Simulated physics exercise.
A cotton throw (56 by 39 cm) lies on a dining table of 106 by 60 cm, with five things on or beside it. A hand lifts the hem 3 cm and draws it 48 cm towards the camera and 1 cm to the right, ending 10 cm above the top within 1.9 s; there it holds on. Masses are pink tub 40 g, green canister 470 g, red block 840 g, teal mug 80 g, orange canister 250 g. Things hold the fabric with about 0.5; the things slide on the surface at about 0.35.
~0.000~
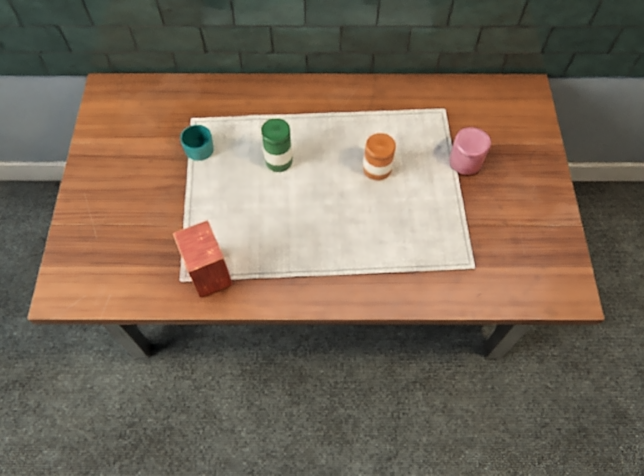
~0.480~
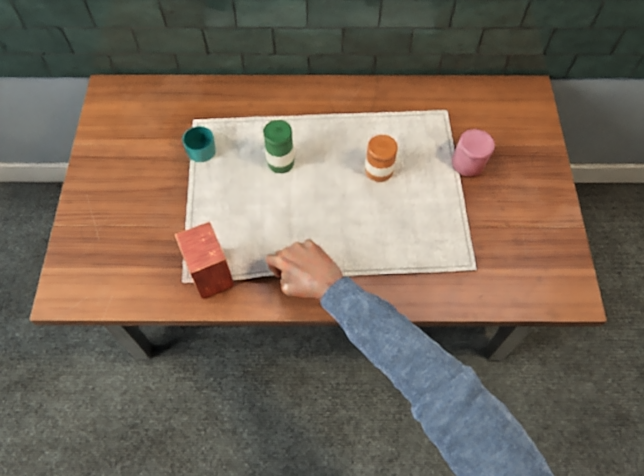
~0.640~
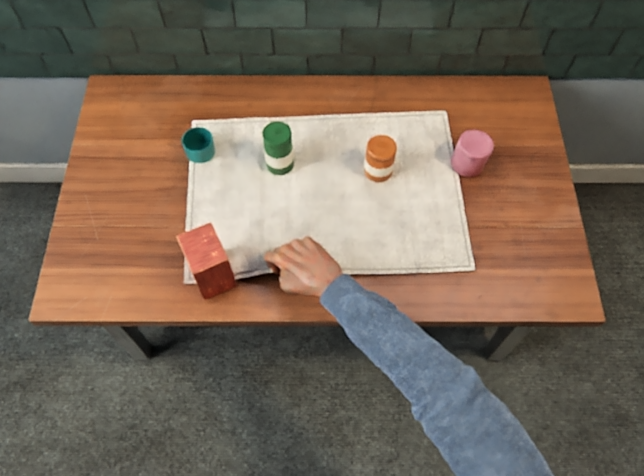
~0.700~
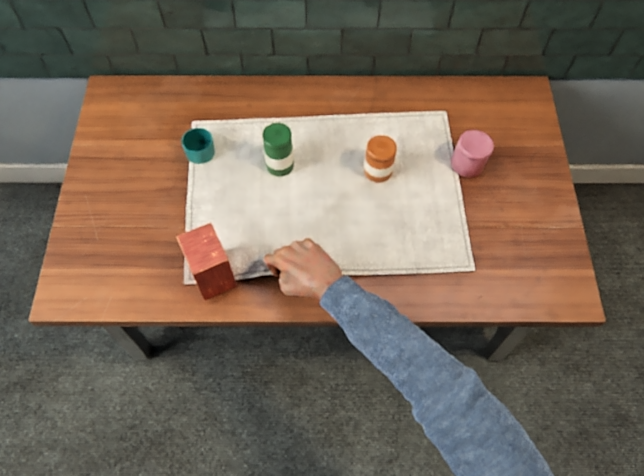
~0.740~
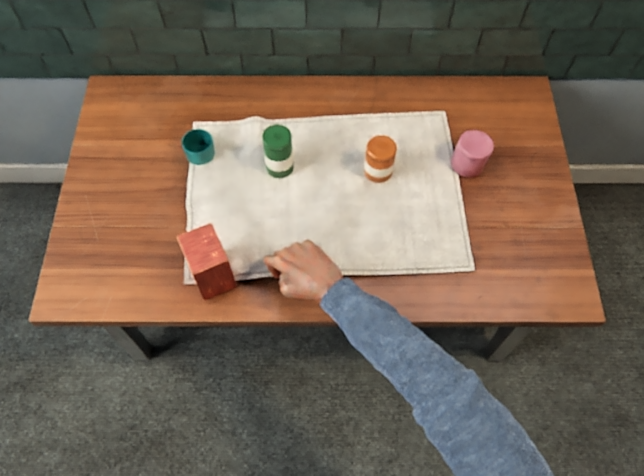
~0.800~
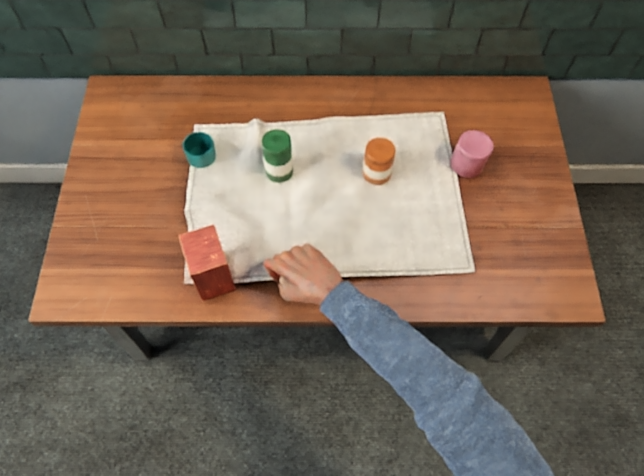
In this clip, a hand reaches in and grips the front hem of a pale cloth on a wooden table, tugging it slightly towards the camera as the green and orange canisters on it shift very little.
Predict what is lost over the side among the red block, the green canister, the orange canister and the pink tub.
In order: The red block drops off; the green canister goes over the edge; the orange canister goes over the edge; the pink tub keeps to the top.
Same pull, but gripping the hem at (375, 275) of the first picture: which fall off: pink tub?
Then: Pink tub remains.
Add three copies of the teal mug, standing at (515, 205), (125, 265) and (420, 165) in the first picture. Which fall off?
In turn: Stays up, remains, goes over.
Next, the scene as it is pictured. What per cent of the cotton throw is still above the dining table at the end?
About 0 per cent.
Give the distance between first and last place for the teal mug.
Teal mug over the edge.
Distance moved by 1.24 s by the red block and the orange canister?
Red block 8 cm, orange canister 15 cm.
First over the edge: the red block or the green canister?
First goes the red one.
After 1.2 s, 95 % of the cotton throw is still over the top; green canister 18 cm off its start, orange canister 13 cm off its start, red block 8 cm off its start.
After 1.7 s, 55 % of the cotton throw is still over the top; green canister 37 cm off its start, orange canister 31 cm off its start, red block over the edge.
After 2.1 s, 0 % of the cotton throw is still over the top; orange canister over the edge, green canister over the edge, red block over the edge.
After 2.5 s, 0 % of the cotton throw is still over the top; orange canister over the edge, green canister over the edge, red block over the edge.
After 4.1 s, 0 % of the cotton throw is still over the top; orange canister over the edge, green canister over the edge, red block over the edge, pink tub 1 cm off its start at (474, 146).
